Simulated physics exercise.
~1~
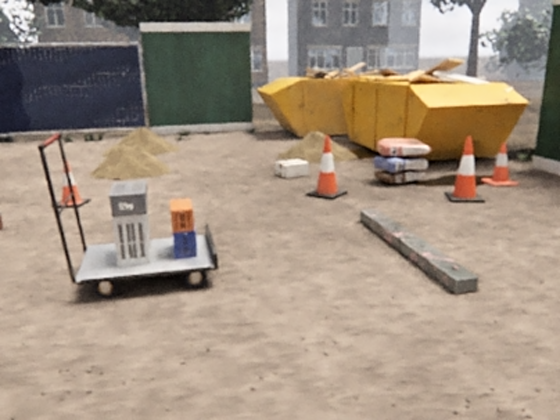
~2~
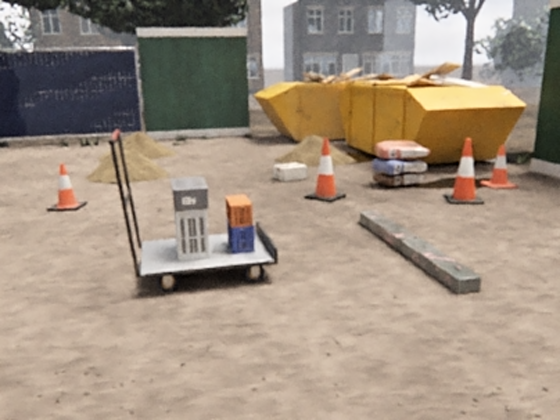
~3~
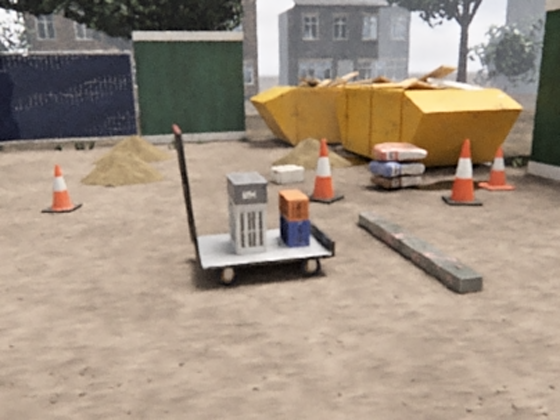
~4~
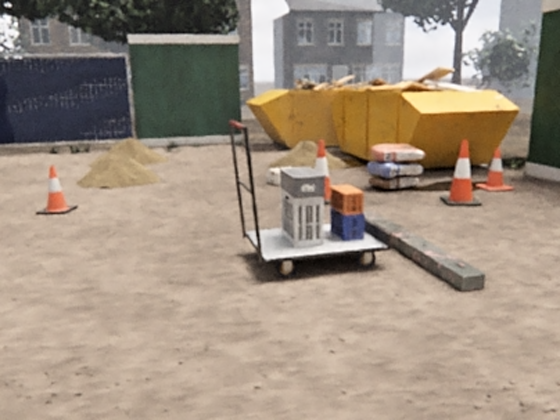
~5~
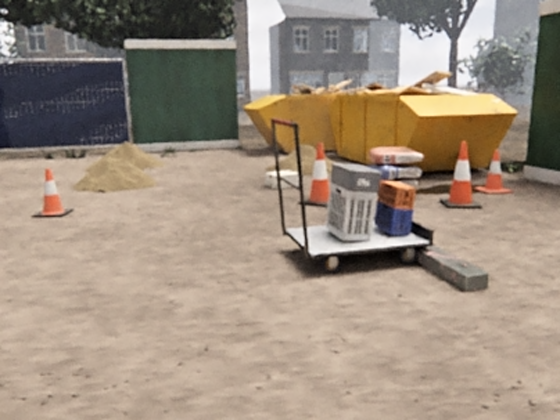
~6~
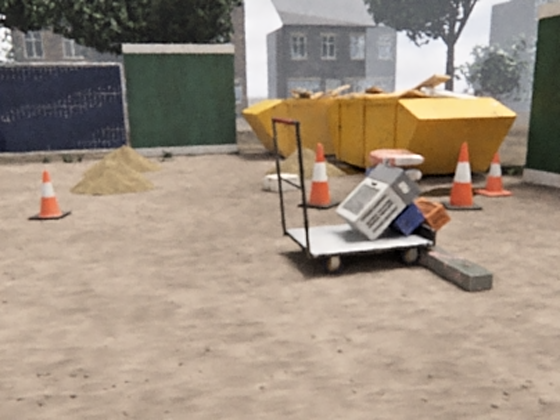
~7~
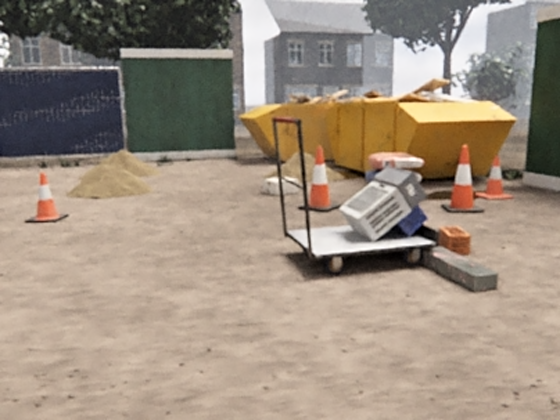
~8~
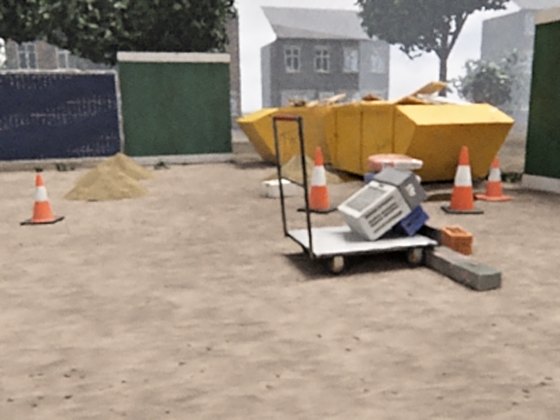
A flatbed trolley carrying small stacked crates rolled right across a dirt yard and stopped against a low kerb, pitching its load forward; the orange crate tumbled off the front, while the grey, white and blue ones stayed aboard, tipped over.
